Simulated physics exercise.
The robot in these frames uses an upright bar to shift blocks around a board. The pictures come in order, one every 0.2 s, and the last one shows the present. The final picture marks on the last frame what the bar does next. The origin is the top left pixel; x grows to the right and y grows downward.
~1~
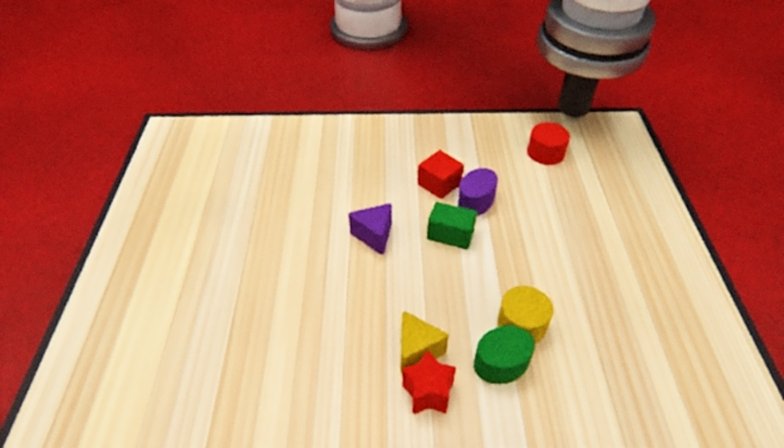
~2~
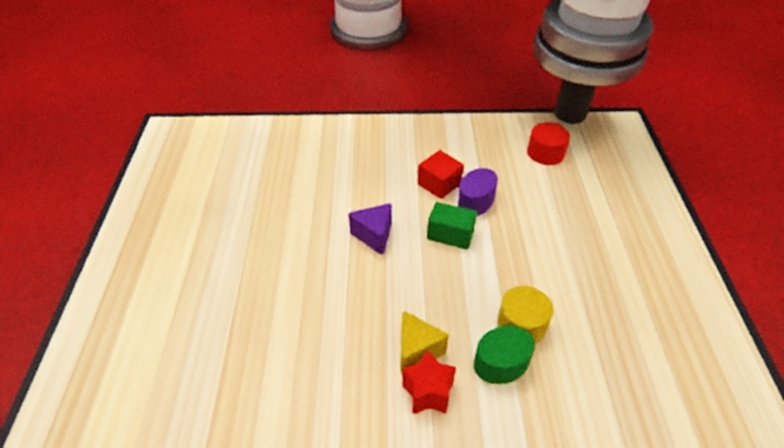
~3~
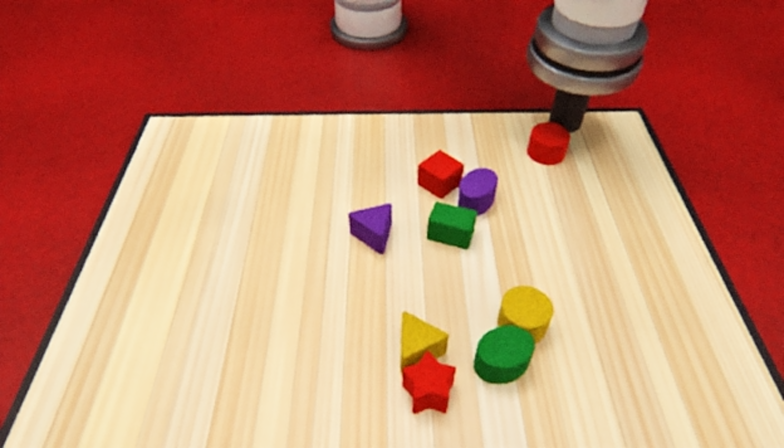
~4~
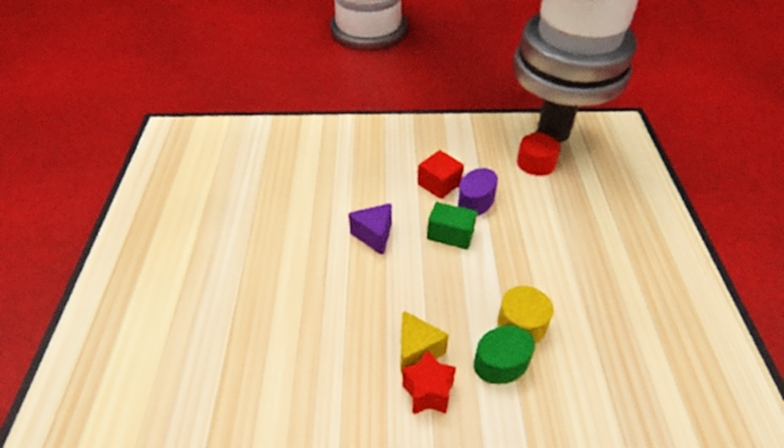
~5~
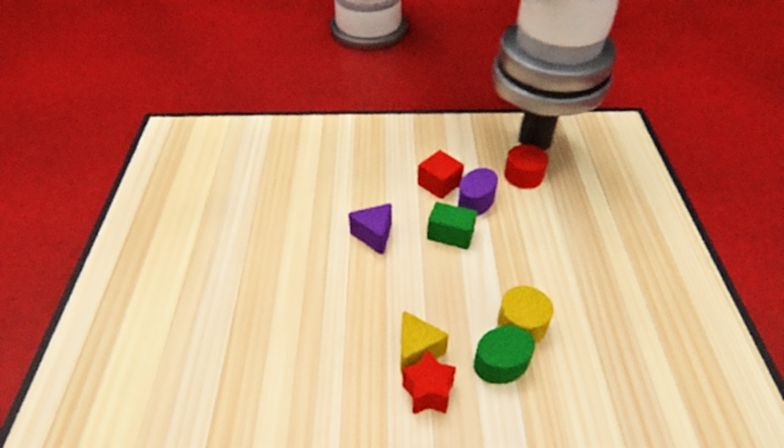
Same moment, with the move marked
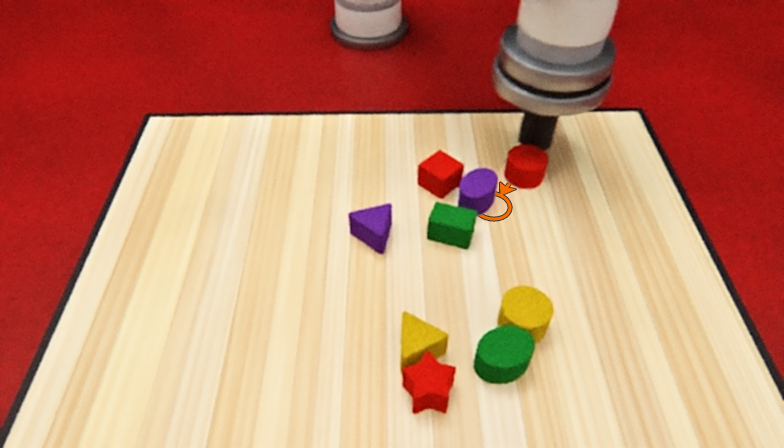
To begin with, a robot's dark upright bar hovers behind a red round block near the top right of a wooden board scattered with colorful blocks. The bar closes in on the block, then nudges it a short way down and left toward the purple oval, while the other blocks stay still.
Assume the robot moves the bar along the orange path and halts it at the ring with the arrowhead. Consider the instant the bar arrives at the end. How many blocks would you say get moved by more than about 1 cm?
That's two.
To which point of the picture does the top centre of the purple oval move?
Its top face will be centred at roughly (455, 193).
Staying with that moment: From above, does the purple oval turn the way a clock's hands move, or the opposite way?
It twists with the clock when seen from above.
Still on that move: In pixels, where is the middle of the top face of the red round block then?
It is at (515, 214).
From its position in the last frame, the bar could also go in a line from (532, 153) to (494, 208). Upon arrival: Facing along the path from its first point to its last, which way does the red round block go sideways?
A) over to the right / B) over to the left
Correct choice: B.
The drawn path runs straight from (532, 153) to (492, 206).
On the path given first. One third of the way, bar (522, 159); red round block (520, 175).
Two thirds of the way, bar (509, 176); red round block (516, 195).
At the end, bar (494, 194); red square piece not moved; green oblong (450, 219), turned 15° anticlockwise; purple oval (455, 193), turned 25° clockwise; red round block (515, 214).
